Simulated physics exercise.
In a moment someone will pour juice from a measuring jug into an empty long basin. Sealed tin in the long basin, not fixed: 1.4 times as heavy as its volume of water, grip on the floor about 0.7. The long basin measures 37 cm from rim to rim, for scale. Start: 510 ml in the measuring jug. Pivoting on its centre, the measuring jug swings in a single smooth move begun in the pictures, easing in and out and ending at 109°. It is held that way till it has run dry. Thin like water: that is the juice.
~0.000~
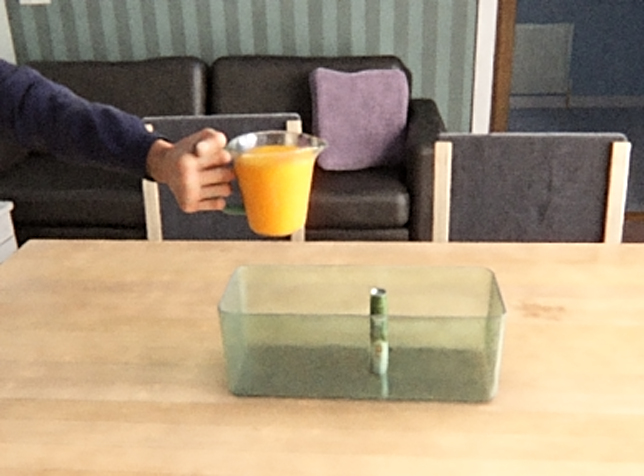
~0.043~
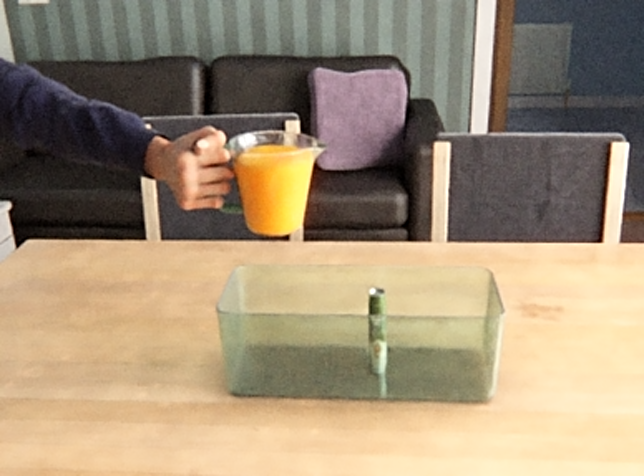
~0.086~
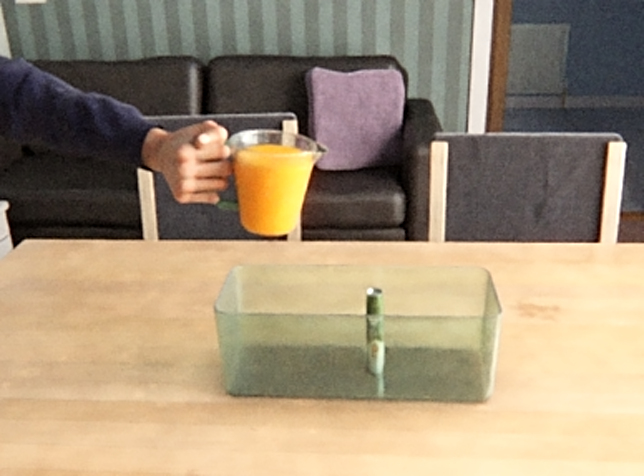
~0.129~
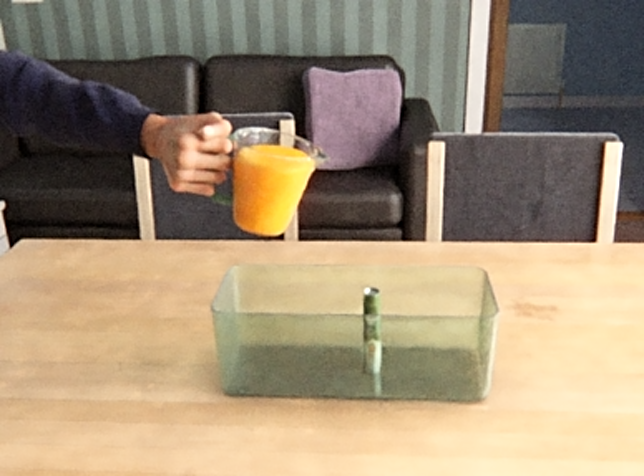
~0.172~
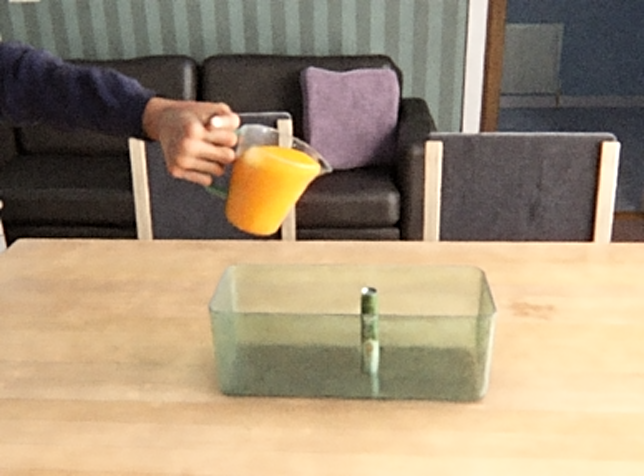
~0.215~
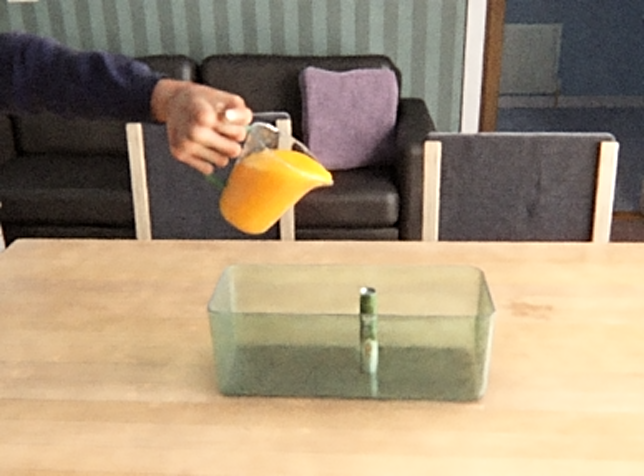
A hand held a glass jug of orange juice above a long, clear green basin with a small tin inside, then steadily tilted it to the right until the juice reached the spout.
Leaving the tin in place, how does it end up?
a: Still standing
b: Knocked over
Answer: B.
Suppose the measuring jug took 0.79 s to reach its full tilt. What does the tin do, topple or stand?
The tin topples.
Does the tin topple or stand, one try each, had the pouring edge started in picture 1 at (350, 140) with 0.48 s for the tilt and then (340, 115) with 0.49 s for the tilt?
In the first try it comes down; in the second it comes down.
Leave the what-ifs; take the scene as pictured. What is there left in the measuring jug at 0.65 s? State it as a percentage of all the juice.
I'd estimate some 5 per cent.
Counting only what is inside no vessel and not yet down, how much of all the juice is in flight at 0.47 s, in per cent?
Estimate: About 32 % of all of it.
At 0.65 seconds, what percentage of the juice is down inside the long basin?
That comes to about 84 percent.
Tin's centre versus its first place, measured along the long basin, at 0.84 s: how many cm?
The tin is about 7 cm from where it started.
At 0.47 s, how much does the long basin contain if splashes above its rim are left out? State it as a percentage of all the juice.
About 28 per cent.
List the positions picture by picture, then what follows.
Tilt 0°; pouring edge (328, 144); surface from (236, 155) to (313, 155); the long basin's rim runs from (228, 289) to (500, 292); the tin's top is at (379, 296), in the first frame.
Tilt 2°; pouring edge (328, 145); surface from (236, 154) to (312, 155), in the second frame.
Tilt 6°; pouring edge (329, 150); surface from (236, 152) to (312, 157), in the third frame.
Tilt 14°; pouring edge (330, 158); surface from (237, 151) to (314, 160), in the fourth frame.
Tilt 24°; pouring edge (332, 169); surface from (239, 155) to (319, 164), in the fifth frame.
Tilt 36°; pouring edge (333, 183); surface from (237, 166) to (329, 174); 1 per cent is over the edge, in the sixth frame.
After 0.47 s the tilt is 103° and 40 per cent is still to pour; the tin stands where it began.
After 0.65 s the tilt is 109° and 5 per cent is still to pour; the tin leans 4°.
After 0.84 s the tilt is 109° and 0 per cent is still to pour; the tin leans 55°.
After 1.05 s the tilt is 109° and 0 per cent is still to pour; the tin lies on its side.
In the end the tin lies on its side.
